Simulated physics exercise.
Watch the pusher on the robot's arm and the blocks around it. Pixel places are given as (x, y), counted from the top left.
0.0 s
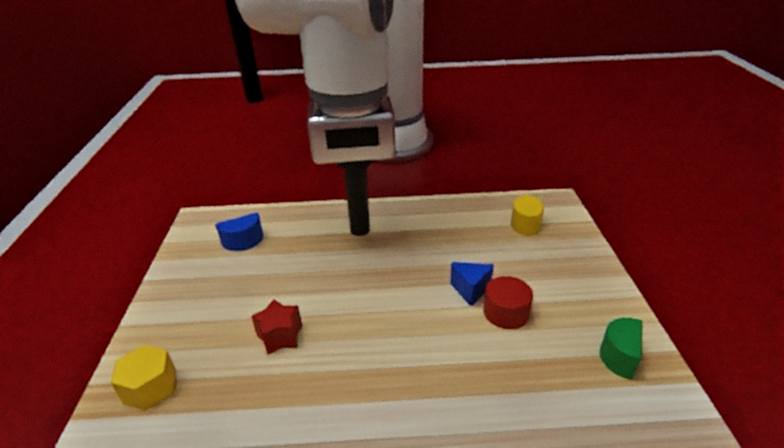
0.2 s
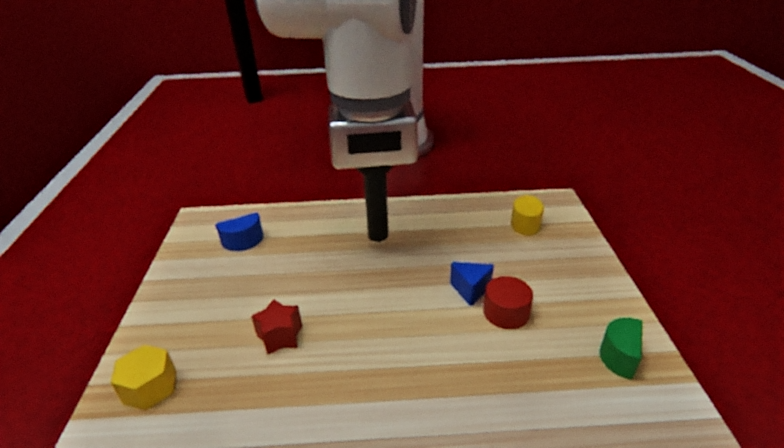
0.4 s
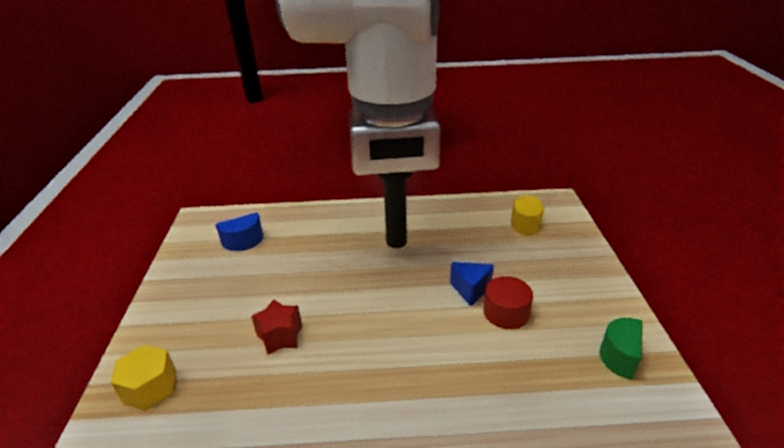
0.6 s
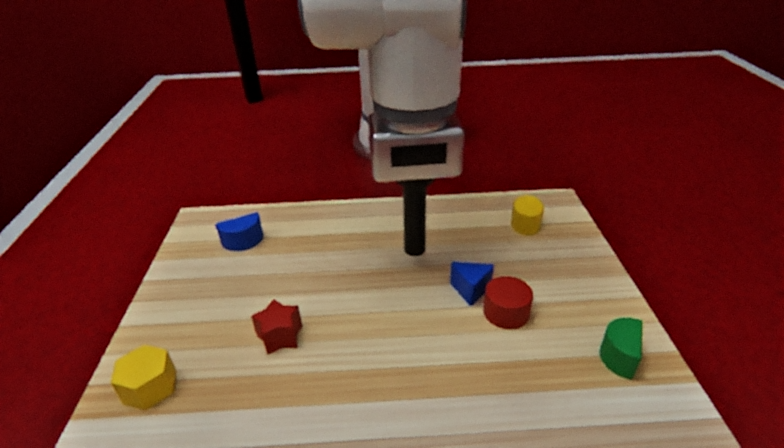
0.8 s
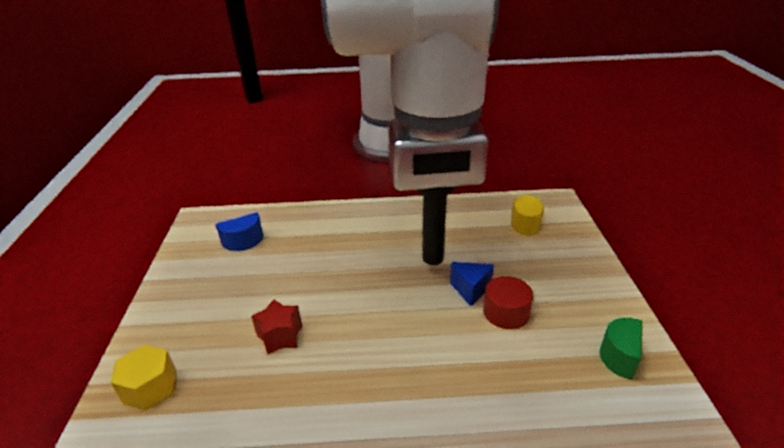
On a wooden board, a robot arm moving its black pusher rightward and slightly nearer, beside a blue triangular block, blocks staying still.
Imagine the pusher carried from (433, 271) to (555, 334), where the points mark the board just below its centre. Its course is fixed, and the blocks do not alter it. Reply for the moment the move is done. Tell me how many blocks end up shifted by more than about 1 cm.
The number of blocks that move over 1 cm is three or more.
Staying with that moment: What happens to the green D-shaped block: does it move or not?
By the end it has moved.
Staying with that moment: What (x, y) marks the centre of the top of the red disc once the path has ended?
Pixel (633, 365).
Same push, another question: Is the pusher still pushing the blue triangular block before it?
It seems so.
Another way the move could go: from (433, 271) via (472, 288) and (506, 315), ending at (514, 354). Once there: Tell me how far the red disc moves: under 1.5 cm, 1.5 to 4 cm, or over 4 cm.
Once the path is done, the red disc lies more than 4 cm from its present place.
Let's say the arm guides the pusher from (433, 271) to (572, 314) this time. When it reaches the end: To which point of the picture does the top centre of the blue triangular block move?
The middle of its upper face will lie at (483, 284).
What follows on the original path. One third of the way, pusher at (472, 277); blue triangular block at (504, 285); red disc at (536, 304).
Two thirds of the way, pusher at (513, 298); blue triangular block at (548, 308); red disc at (584, 330); green D-shaped block at (632, 335).
At the end, pusher at (558, 321); blue triangular block at (594, 337), turned 20° clockwise; red disc at (633, 365); green D-shaped block at (663, 344), turned 60° anticlockwise.
